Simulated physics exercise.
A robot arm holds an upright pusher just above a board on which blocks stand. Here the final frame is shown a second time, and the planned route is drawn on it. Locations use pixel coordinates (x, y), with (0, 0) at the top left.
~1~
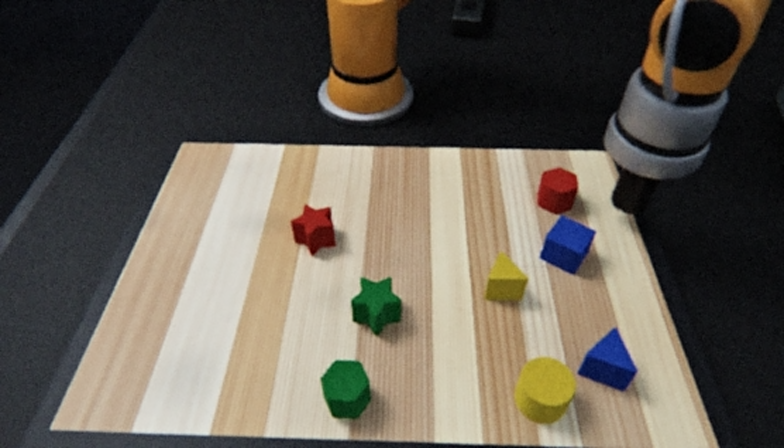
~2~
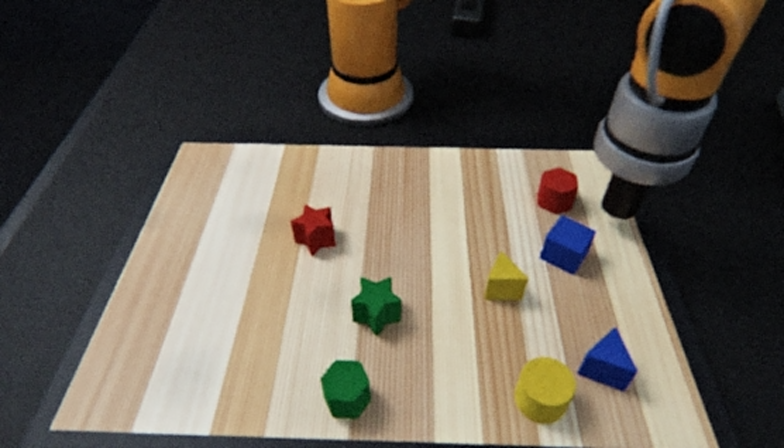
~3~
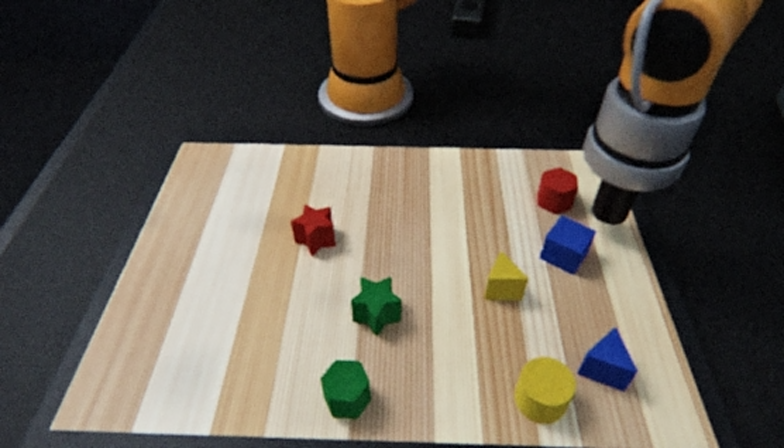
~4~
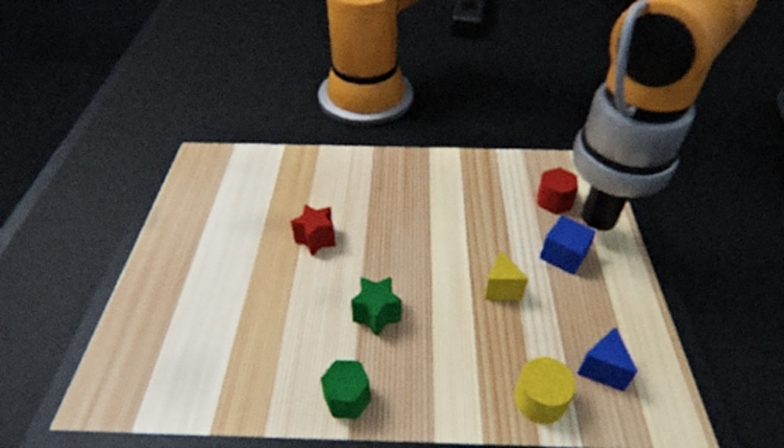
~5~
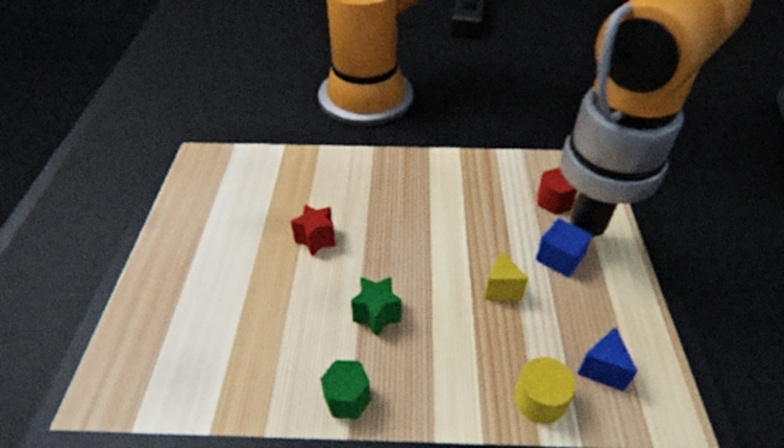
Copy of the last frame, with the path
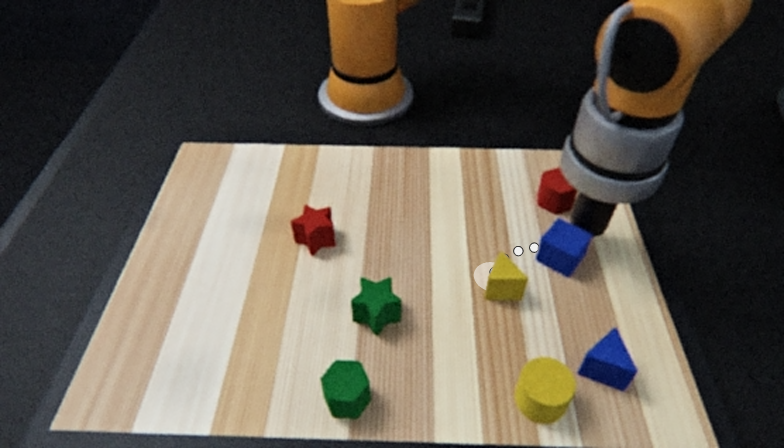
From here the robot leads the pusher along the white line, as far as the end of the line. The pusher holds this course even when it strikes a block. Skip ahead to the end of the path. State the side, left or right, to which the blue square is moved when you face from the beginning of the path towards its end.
That's a shift to the left.
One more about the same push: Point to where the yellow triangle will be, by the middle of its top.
Final place: (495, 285).
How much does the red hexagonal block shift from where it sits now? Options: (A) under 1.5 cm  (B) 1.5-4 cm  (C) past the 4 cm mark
The one that fits is A, under 1.5 cm.
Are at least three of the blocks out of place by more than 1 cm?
I'd say no.
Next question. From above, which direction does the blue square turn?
From above, the blue square will be seen to turn anti-clockwise.
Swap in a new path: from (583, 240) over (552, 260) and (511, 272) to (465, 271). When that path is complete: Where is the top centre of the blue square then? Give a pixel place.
Top centre: (459, 280).
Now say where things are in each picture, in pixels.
Pusher tip at (628, 202); block tops, yellow triangle at (506, 269); red hexagonal block at (561, 179); blue square at (571, 234), in the first picture.
Pusher at (619, 208); blocks unchanged, in the second picture.
Pusher at (609, 213); blocks unchanged, in the third picture.
Pusher at (599, 218); blocks unchanged, in the fourth picture.
Pusher at (589, 224); yellow triangle at (506, 269); red hexagonal block at (561, 179); blue square at (567, 236), in the fifth picture.
Path on the board, from (583, 240) through (547, 246) and (513, 253) to (493, 277).
On the path given first. One third of the way, pusher at (552, 230); blue square at (540, 249), turned 20° anticlockwise.
Two thirds of the way, pusher at (516, 238); yellow triangle at (502, 275), turned 20° clockwise; blue square at (528, 261), turned 50° anticlockwise.
At the end, pusher at (496, 261); yellow triangle at (495, 285), turned 15° anticlockwise; red hexagonal block in place; blue square at (530, 277), turned 85° anticlockwise.
